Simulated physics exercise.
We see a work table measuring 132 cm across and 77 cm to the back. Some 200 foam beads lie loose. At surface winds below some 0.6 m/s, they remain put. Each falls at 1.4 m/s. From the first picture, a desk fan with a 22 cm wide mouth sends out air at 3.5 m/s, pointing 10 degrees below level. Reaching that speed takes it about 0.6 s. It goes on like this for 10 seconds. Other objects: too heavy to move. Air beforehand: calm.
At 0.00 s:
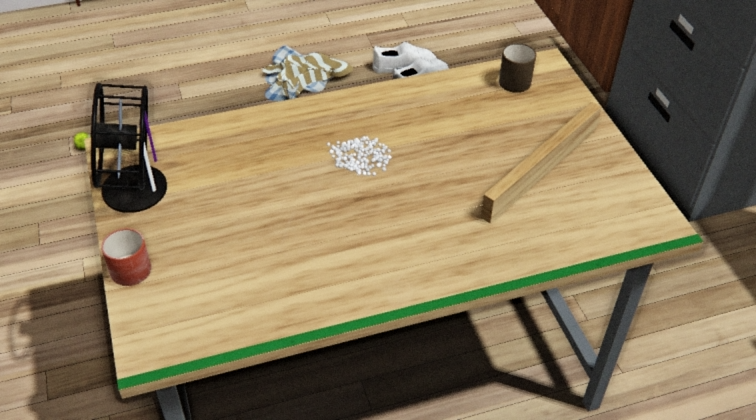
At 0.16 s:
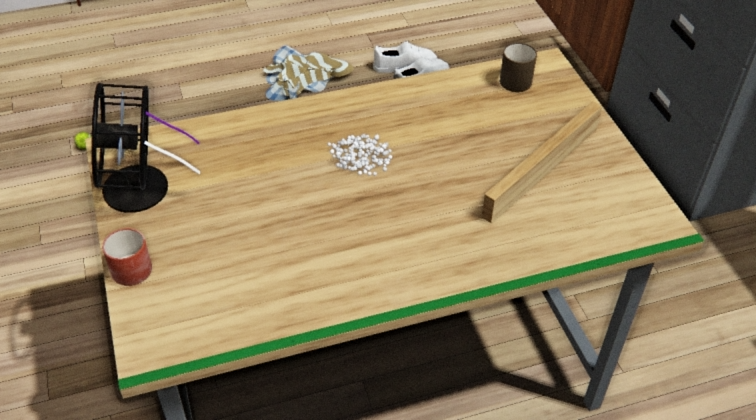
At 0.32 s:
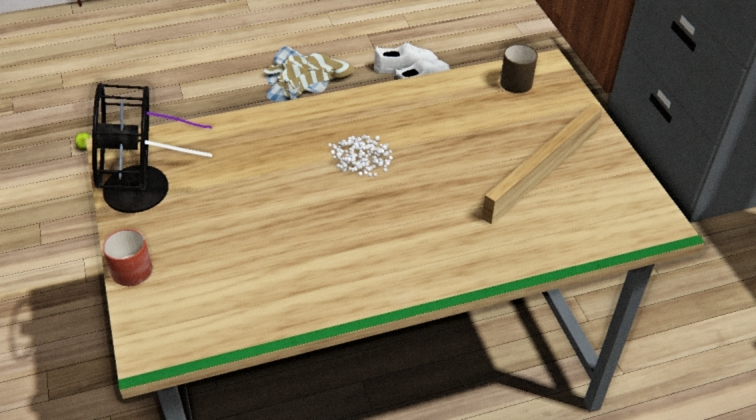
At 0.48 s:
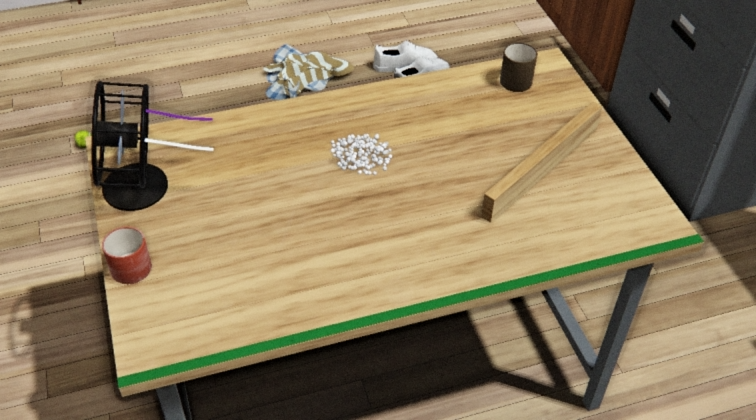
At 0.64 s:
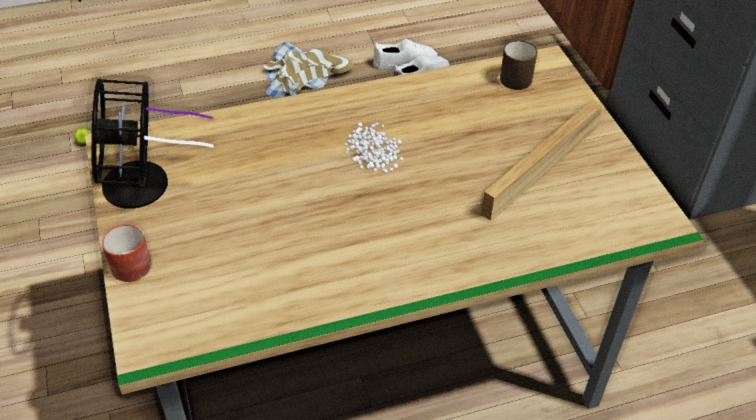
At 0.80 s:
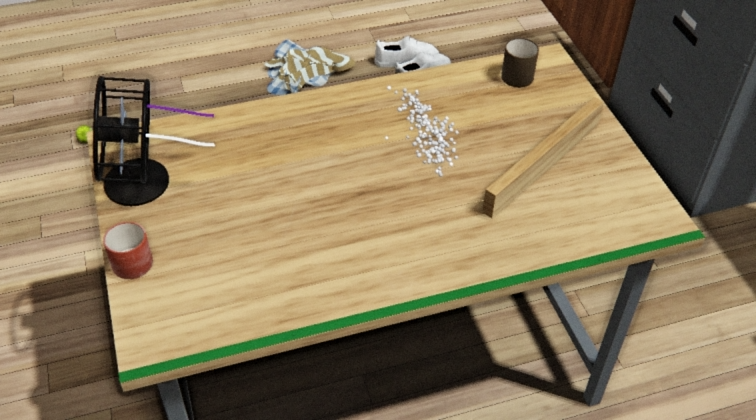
At first, a cluster of small white beads lies still on a wooden table between a black fan and a board, with two mugs nearby. The fan's purple and white ribbons lift and stream to the right, and then the beads shift, spreading and sliding rightward toward the board.
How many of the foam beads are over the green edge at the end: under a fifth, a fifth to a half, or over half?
Below one fifth finish beyond the green edge.
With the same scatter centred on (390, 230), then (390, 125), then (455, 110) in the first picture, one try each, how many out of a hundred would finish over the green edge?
Going through the three spots in order, you'd get 100 percent, 0 percent and 0 percent.
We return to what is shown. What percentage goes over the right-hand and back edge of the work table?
Roughly 60 per cent at the right-hand edge and 40 per cent at the back edge.
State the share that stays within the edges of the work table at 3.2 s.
Share at that time: Some 0 %.
After 2.0 s, 0 % are over the green edge; 100 % have settled or left.
After 3.2 s, 0 % are over the green edge; 100 % have settled or left.
After 5.5 s, 0 % are over the green edge; 100 % have settled or left.
After 10.0 s, at the end, 0 % are over the green edge.
